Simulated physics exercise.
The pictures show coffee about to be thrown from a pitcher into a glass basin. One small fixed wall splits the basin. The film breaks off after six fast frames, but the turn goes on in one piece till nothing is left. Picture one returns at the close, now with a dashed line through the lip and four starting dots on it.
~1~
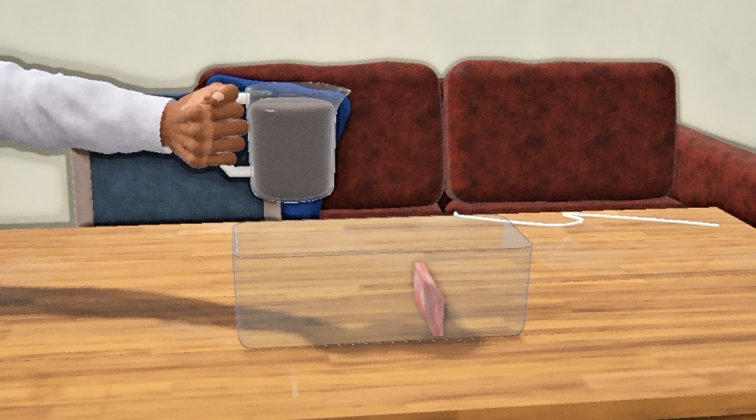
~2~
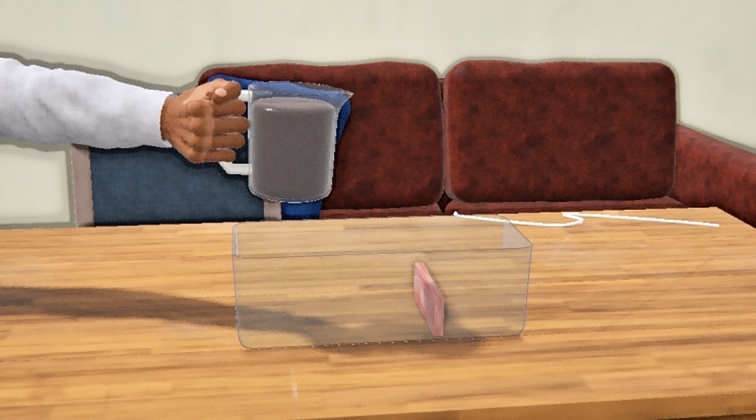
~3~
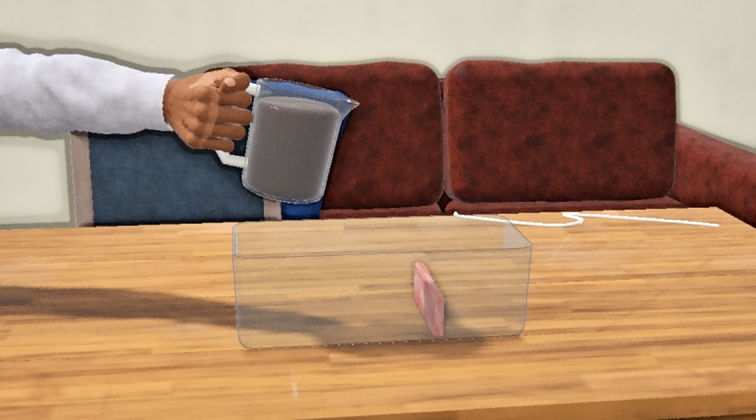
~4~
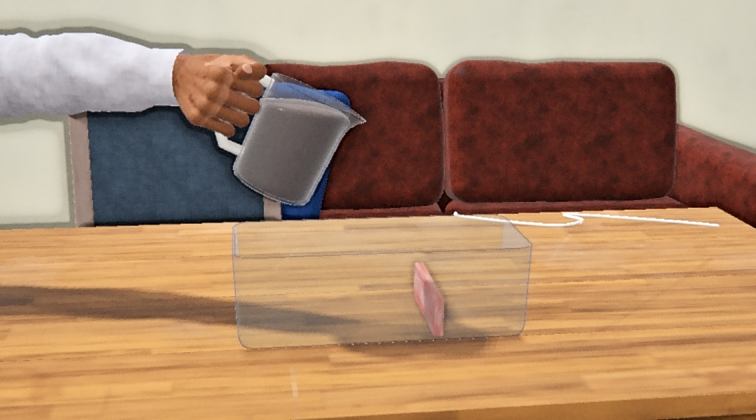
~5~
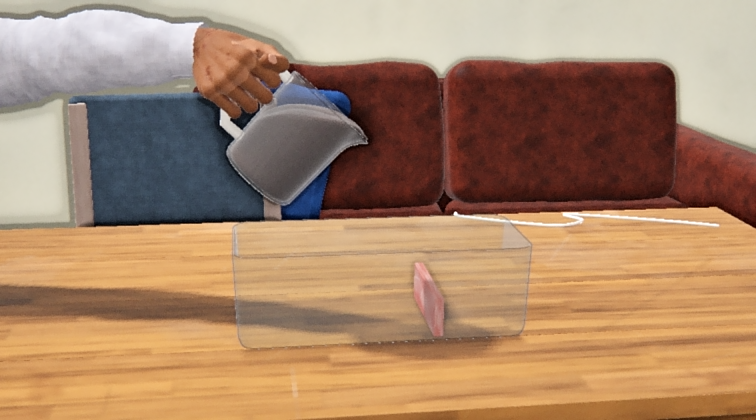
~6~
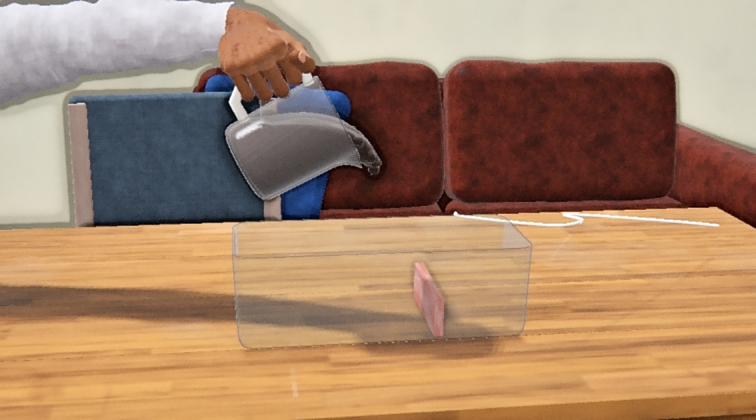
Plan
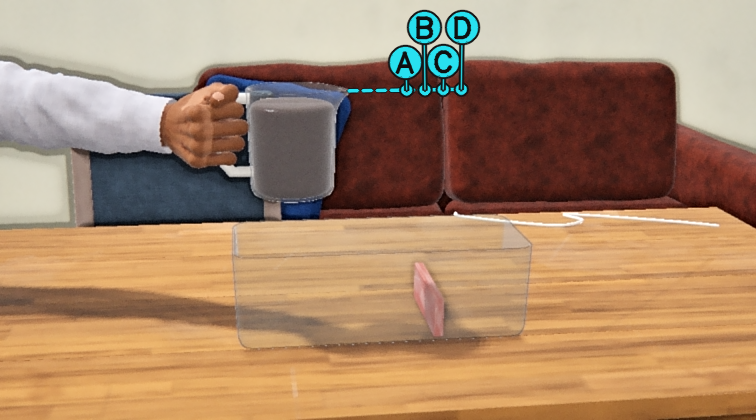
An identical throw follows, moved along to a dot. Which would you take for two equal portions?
Spot A.
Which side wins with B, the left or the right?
The right side.
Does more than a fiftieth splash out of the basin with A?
Yes, it does.
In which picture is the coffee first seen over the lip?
In picture 5.
In cyan, A at (406, 90); B at (424, 89); C at (443, 89); D at (461, 89).
If A is chosen, about 48 % ends left of the wall and 46 % right of it; 6 % is lost outside.
If B is chosen, about 22 % ends left of the wall and 72 % right of it; 7 % is lost outside.
If C is chosen, about 20 % ends left of the wall and 75 % right of it; 4 % is lost outside.
If D is chosen, about 25 % ends left of the wall and 70 % right of it; 4 % is lost outside.
